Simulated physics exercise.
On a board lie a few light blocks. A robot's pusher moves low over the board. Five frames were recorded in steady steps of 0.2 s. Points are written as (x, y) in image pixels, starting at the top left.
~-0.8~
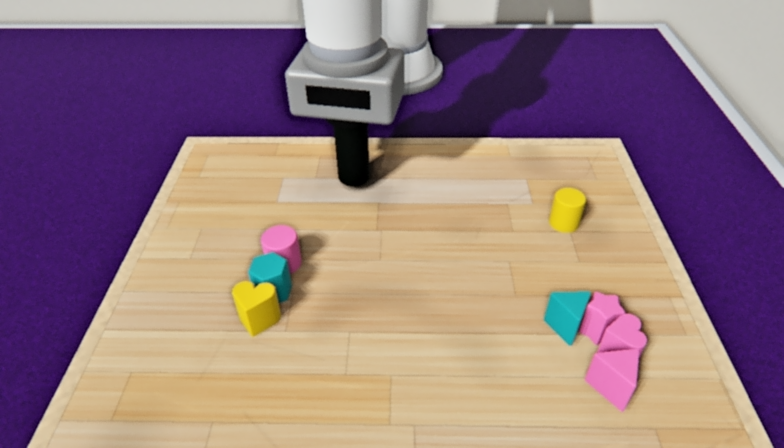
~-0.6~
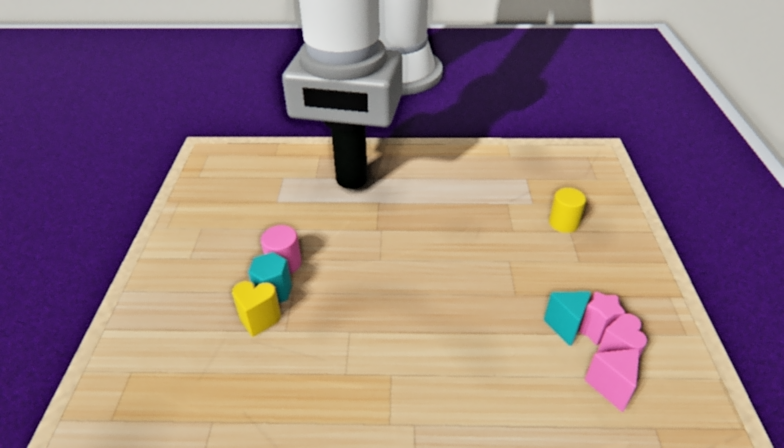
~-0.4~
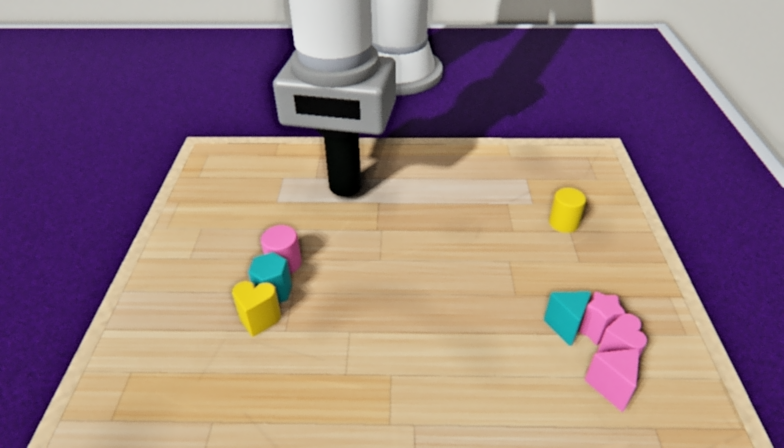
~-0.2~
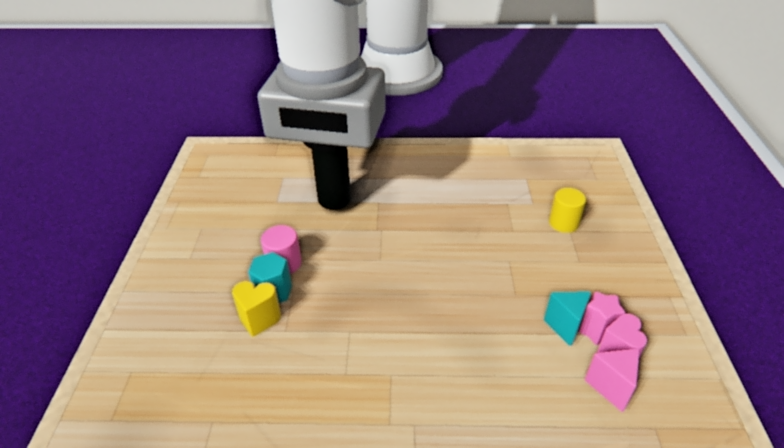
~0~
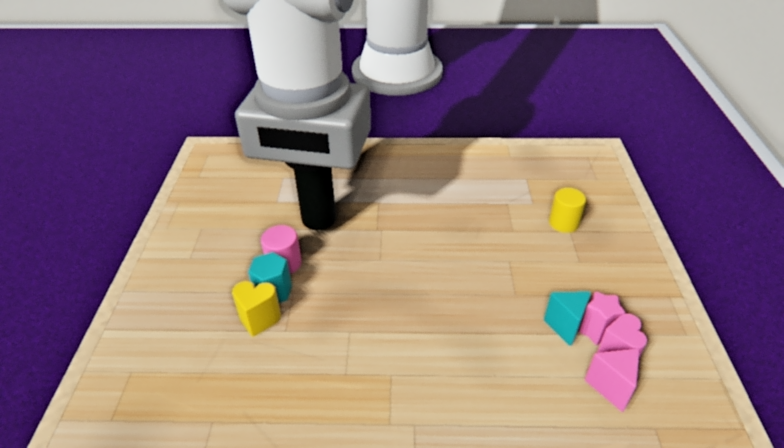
On a wooden board with a purple surface around it, a robot arm's black pusher edged left and toward the viewer, drawing closer to the pink, turquoise and yellow blocks, while every block stayed still.
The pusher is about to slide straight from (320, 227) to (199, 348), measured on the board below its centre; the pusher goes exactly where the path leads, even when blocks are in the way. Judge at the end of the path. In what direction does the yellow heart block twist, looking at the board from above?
Counter-clockwise, from overhead.
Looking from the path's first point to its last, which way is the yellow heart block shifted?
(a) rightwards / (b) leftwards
The answer is b.
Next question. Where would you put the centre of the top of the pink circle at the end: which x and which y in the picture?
Its top middle is near (172, 291).
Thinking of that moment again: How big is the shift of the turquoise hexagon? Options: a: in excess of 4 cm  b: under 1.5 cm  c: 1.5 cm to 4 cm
Letter a.
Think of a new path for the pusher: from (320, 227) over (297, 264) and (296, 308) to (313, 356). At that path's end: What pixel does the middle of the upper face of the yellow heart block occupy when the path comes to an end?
I predict (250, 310).
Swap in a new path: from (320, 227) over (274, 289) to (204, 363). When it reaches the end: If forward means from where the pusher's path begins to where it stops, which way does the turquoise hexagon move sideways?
It moves right.
The first path, step by step. One third of the way, pusher (283, 255); yellow heart block (251, 307), turned 15° anticlockwise; turquoise hexagon (246, 282), turned 50° anticlockwise; pink circle (249, 255).
Two thirds of the way, pusher (243, 295); yellow heart block (252, 315), turned 50° anticlockwise; turquoise hexagon (215, 305); pink circle (196, 282).
At the end, pusher (196, 340); yellow heart block (252, 315), turned 50° anticlockwise; turquoise hexagon (179, 357), turned 170° anticlockwise; pink circle (172, 291).
